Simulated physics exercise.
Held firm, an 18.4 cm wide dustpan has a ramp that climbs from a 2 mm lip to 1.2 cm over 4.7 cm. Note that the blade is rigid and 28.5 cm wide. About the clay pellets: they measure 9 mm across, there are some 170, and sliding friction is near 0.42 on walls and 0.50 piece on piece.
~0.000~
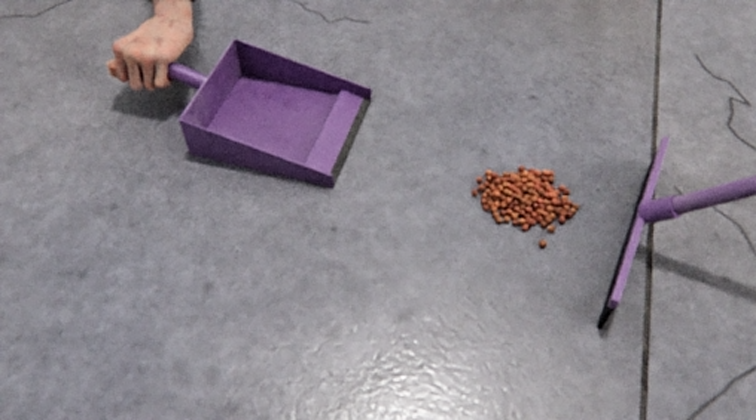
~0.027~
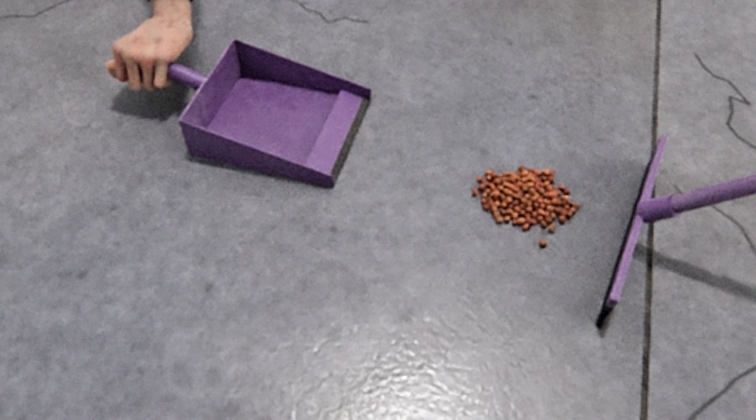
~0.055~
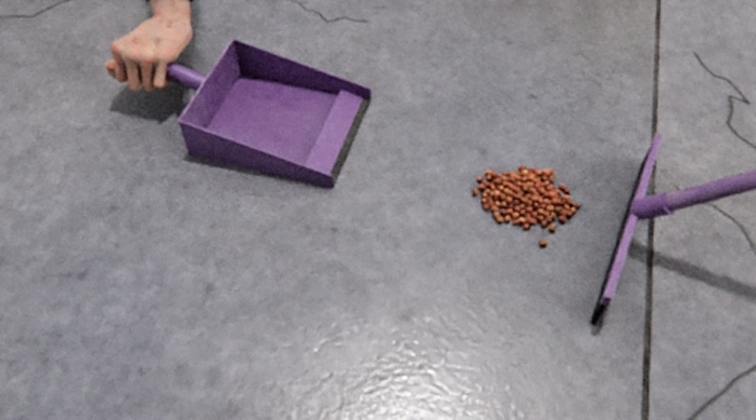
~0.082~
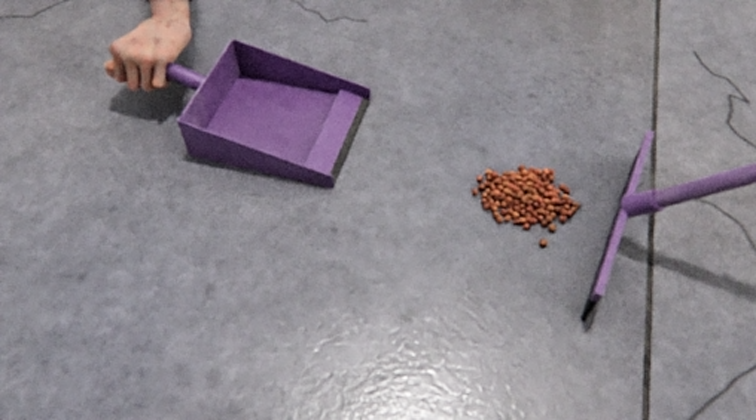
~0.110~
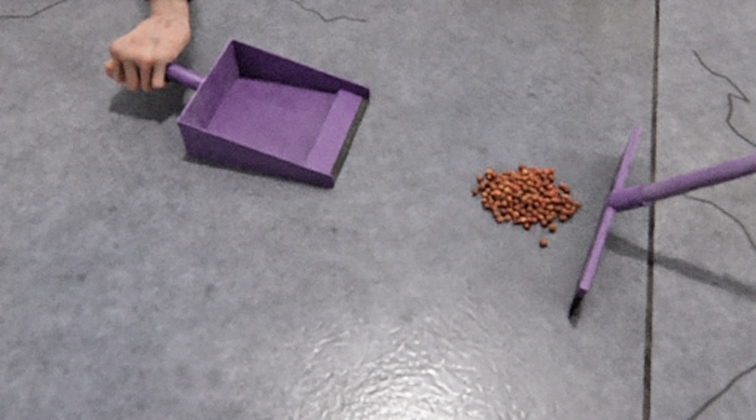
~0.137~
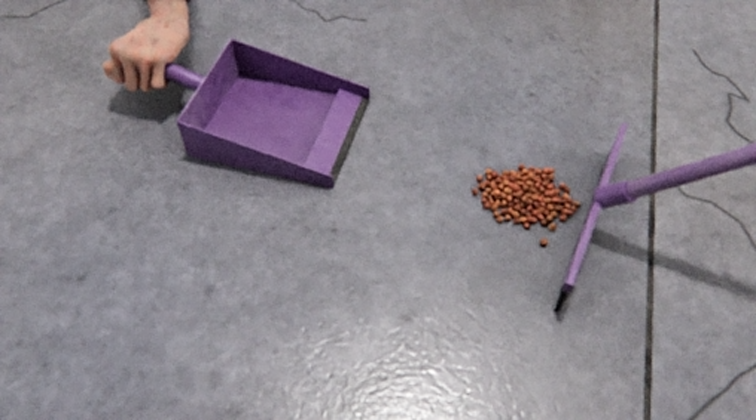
A purple blade on a long handle, standing at the right on a grey, cracked floor seen from above at an angle, slides a short way left across a dark seam. It closes the gap to a small heap of reddish-brown pellets, which stays undisturbed near the centre-right. At the upper left, a hand holds a purple dustpan still, and the camera remains fixed.
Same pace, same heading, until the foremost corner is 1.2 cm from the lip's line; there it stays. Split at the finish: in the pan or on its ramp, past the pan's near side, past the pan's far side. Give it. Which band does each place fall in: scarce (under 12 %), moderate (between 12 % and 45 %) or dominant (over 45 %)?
Outcome: Pan: A modest portion lands there. Near side: A scattering lands there. Far side: A scattering lands there.
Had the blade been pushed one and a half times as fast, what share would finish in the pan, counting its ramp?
About 40 per cent.
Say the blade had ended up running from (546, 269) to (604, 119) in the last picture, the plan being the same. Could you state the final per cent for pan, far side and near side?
Pan 40, far 20, near 5.
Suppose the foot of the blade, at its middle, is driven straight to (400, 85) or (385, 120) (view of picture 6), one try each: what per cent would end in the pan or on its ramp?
The two tries give about 25 and 30 percent.
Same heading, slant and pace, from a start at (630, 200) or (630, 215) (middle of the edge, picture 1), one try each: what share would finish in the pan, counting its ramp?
Some 35 and 25 per cent.
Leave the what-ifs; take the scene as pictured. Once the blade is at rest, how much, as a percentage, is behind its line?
Around 0 per cent.
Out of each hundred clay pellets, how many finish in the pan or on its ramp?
Around 20 in a hundred finish there.
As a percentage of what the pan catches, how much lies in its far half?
Roughly 40 in a hundred.
Then, at 0.38 s, middle of the blade 19 cm from the lip; 0 % over the lip, far side 0 %, near side 10 %.
After 0.54 s, middle of the blade 9 cm from the lip; 0 % over the lip, far side 5 %, near side 10 %.
After 0.82 s, middle of the blade 4 cm from the lip; 20 % over the lip, far side 10 %, near side 5 %.
At rest (1.3 s), pan 20 %, near side 5 %, far side 10 %, in front of the lip or behind the blade 65 %.
